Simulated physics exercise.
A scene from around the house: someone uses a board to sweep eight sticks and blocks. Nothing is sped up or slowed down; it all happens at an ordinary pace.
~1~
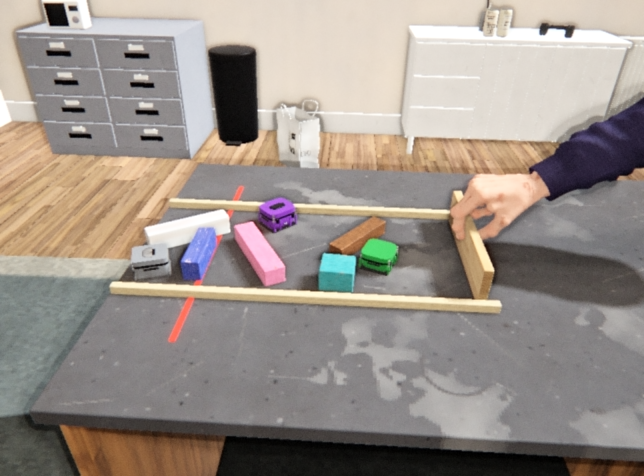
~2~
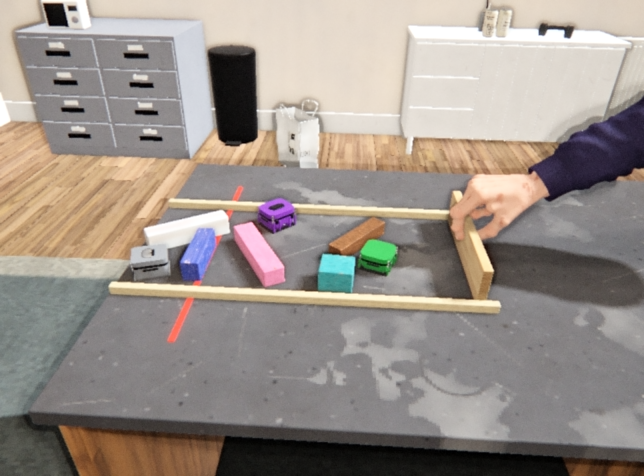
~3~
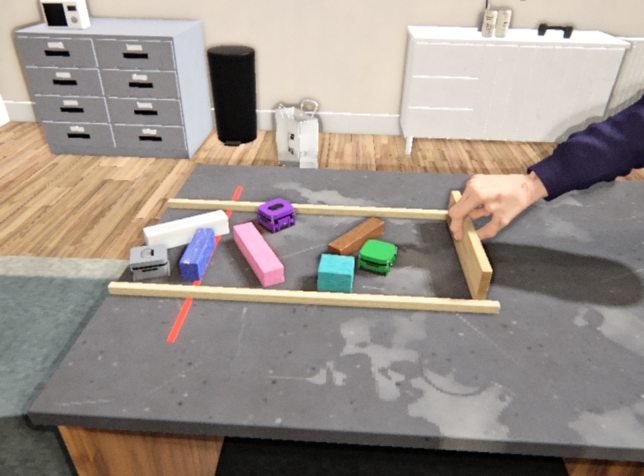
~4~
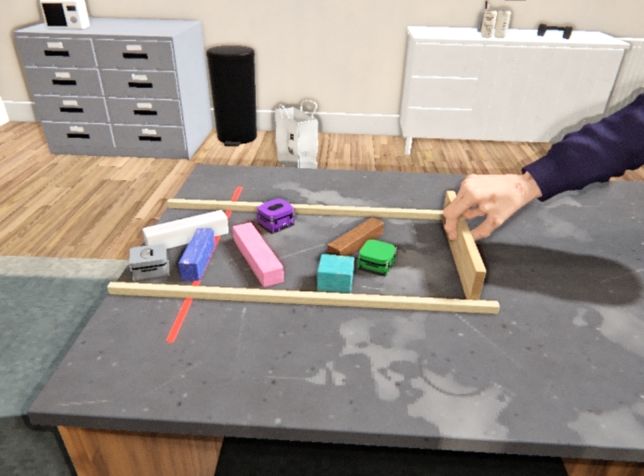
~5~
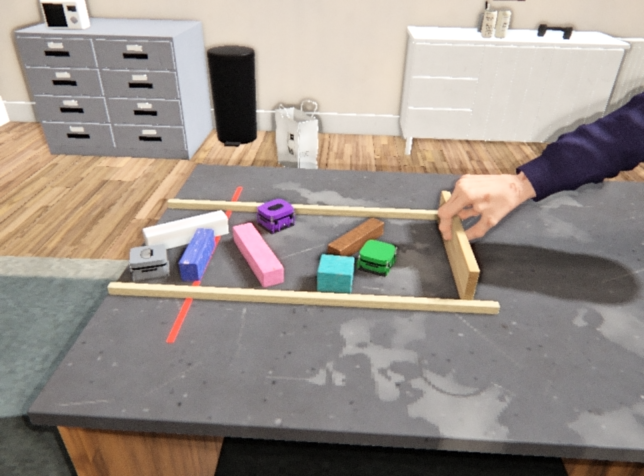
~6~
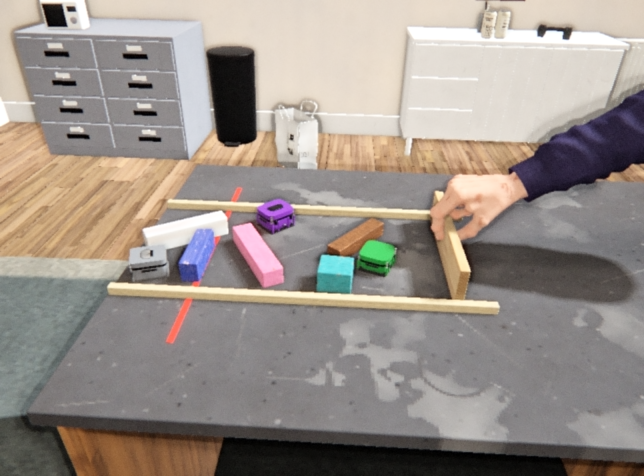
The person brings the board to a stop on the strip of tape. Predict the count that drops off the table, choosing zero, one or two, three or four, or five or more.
Falls: One or two.
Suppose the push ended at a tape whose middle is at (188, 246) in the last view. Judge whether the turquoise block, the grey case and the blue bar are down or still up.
The outcome is that the turquoise block does not come off, the grey case goes down and the blue bar goes down.
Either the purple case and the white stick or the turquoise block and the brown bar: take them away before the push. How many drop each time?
Try 1: 1; try 2: 1.
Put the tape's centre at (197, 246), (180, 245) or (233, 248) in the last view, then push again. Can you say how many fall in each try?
3, 4, 0.
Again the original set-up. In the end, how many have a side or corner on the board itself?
At rest, 3 are in contact.
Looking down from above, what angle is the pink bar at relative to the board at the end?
The angle is some 15°.
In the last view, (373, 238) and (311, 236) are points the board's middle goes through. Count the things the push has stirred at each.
Tally at point one: 2; at point two: 4.
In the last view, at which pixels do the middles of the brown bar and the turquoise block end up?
Same order as the question: First (196, 230), second (182, 268).
Early on, none off yet; grey case at rest near (150, 263); white stick at rest near (187, 231); blue bar at rest near (198, 254).
A while later, none off yet; grey case moving near (139, 264); white stick travelled a little near (174, 229); blue bar travelled a little near (166, 257).
Finally, the number that fall off is one or two; lost, grey case.
